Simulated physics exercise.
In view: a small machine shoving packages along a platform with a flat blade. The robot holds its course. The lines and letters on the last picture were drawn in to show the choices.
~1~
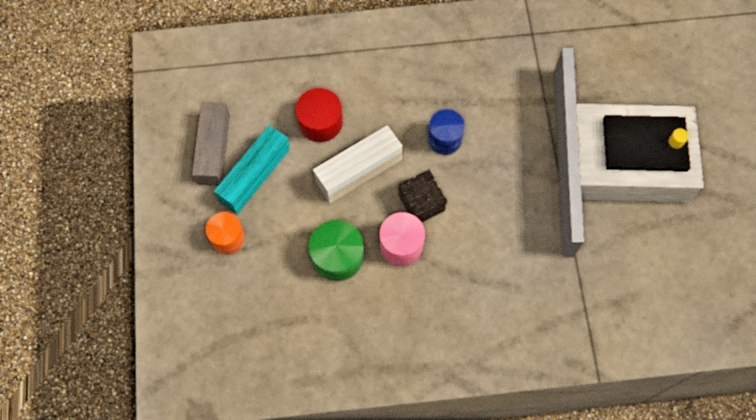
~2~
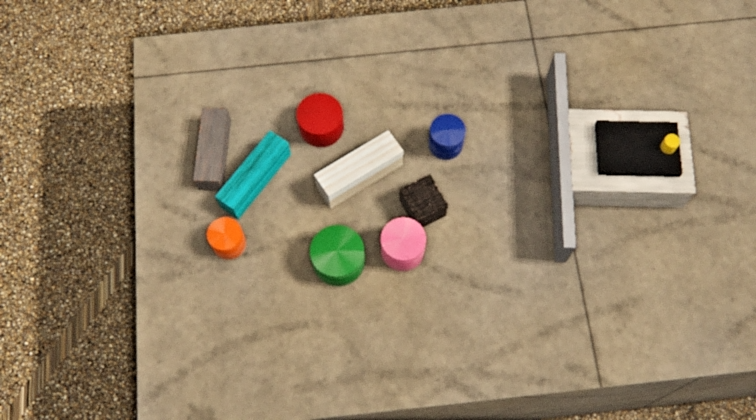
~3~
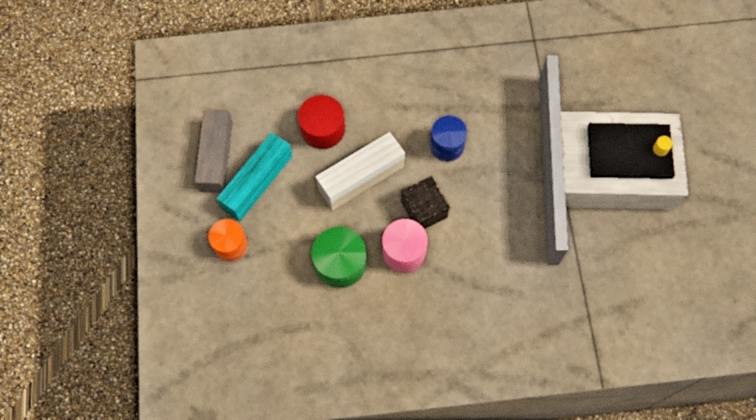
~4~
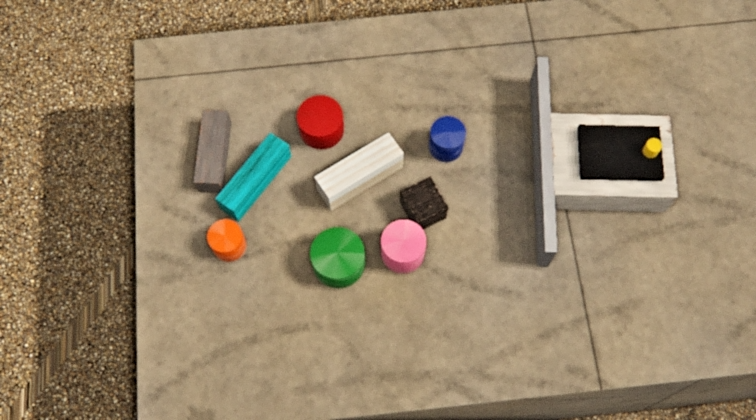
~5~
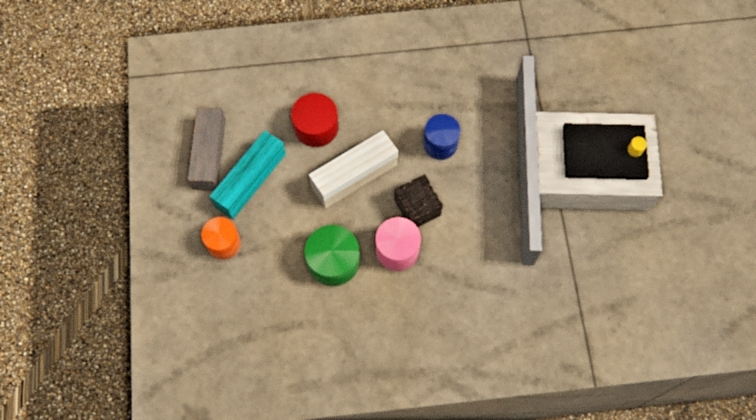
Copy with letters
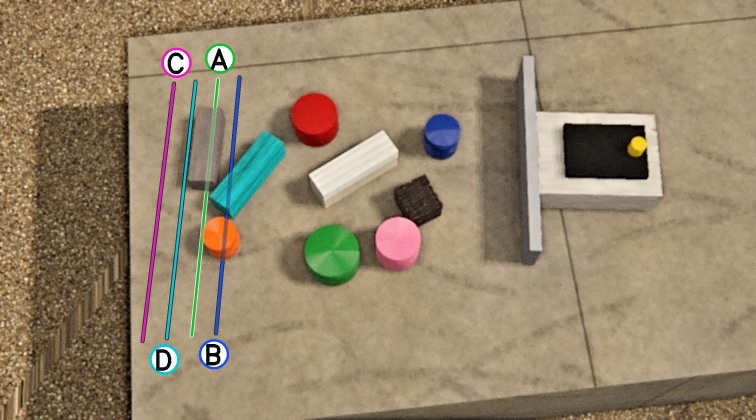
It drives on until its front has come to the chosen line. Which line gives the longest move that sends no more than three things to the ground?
D.
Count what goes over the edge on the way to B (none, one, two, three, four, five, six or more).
In all, none.
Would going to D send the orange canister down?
By then, yes.
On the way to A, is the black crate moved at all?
Yes.
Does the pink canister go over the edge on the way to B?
No.
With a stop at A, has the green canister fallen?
By then, no.
On the copy, A at (206, 201); B at (228, 198); C at (159, 205); D at (182, 203).
On D. First, robot (474, 163); pink canister (376, 245); blue canister (383, 136).
Then, robot (347, 176); grey bar (199, 148); orange canister (213, 246).
Finally, robot (245, 186); orange canister over the edge; grey bar over the edge; three fallen.
By contrast, A is within the limit but short; B is within the limit but short; C drops five.
